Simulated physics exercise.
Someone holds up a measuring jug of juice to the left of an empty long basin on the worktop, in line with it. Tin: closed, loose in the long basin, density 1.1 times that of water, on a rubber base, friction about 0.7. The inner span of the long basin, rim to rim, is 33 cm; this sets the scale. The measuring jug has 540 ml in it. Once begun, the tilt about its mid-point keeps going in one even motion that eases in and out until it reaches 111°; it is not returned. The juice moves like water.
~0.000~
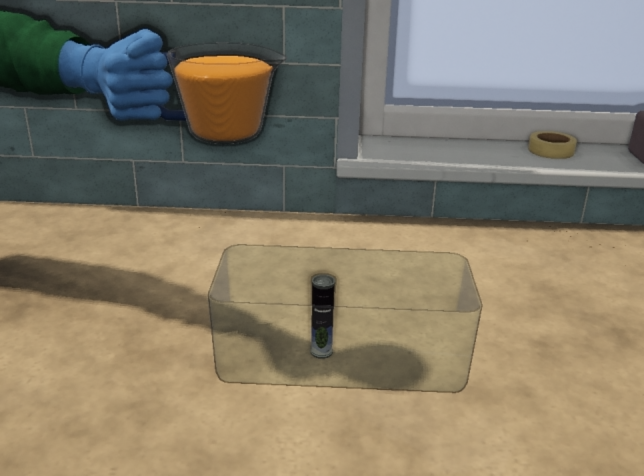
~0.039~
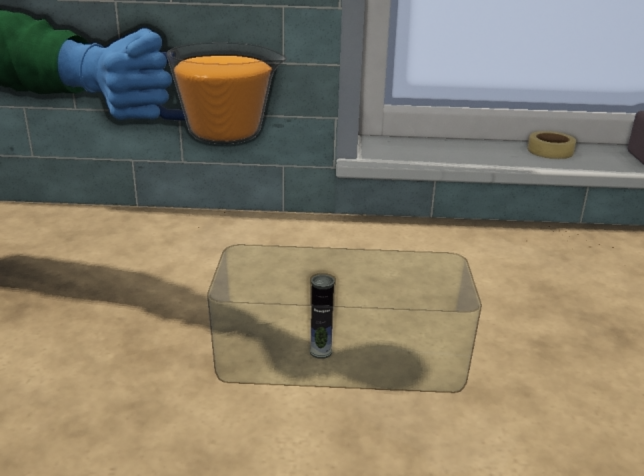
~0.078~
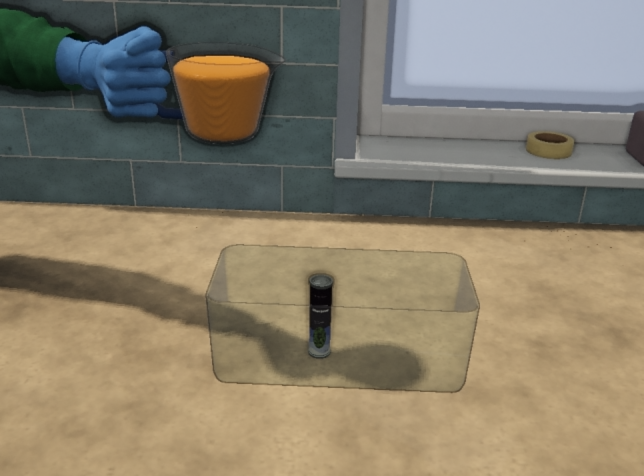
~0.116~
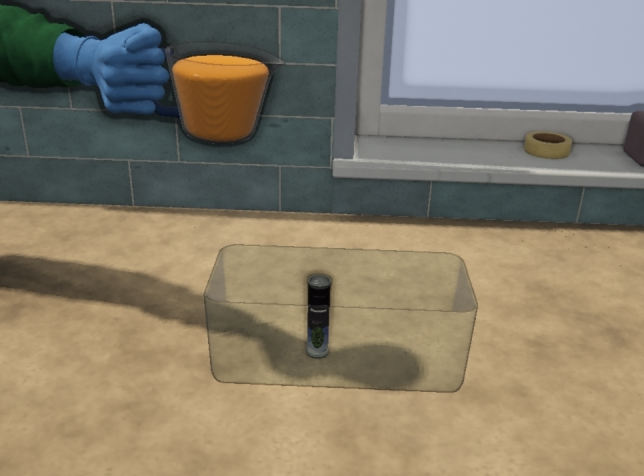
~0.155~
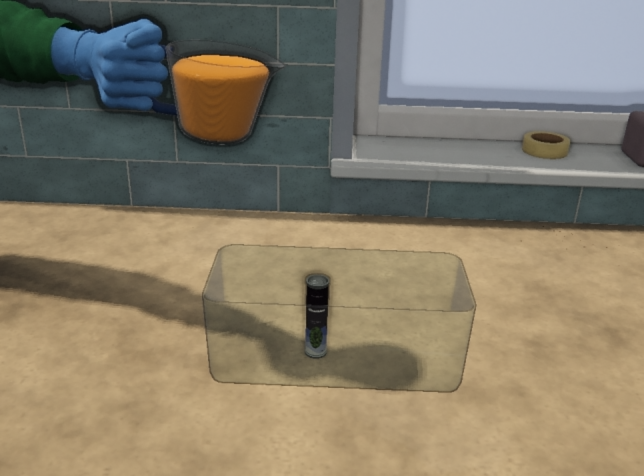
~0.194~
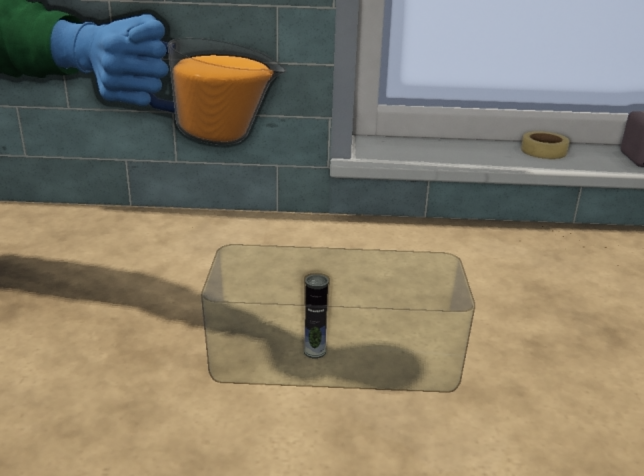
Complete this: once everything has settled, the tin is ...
Once everything has settled, the tin is standing up.
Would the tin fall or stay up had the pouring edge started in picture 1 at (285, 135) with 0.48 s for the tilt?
After that, the tin overturns.
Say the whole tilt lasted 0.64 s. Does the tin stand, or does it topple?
Outcome - the tin remains standing.
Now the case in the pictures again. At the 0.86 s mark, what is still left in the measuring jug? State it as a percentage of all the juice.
Near 5 percent, more or less.
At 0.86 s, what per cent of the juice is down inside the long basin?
Around 72 in a hundred.
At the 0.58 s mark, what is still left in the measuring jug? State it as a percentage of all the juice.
60 %.
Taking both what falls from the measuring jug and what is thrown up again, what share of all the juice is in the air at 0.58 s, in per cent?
About 36 per cent.
Then, 0.58 s in, the tilt is 72° and 60 per cent is still to pour; the tin stands where it began.
Then, 0.86 s in, the tilt is 107° and 5 per cent is still to pour; the tin stands where it began.
Then, 1.15 s in, the tilt is 111° and 0 per cent is still to pour; the tin stands where it began.
Then, 1.47 s in, the tilt is 111° and 0 per cent is still to pour; the tin stands where it began.
Finally, the tin stands where it began.
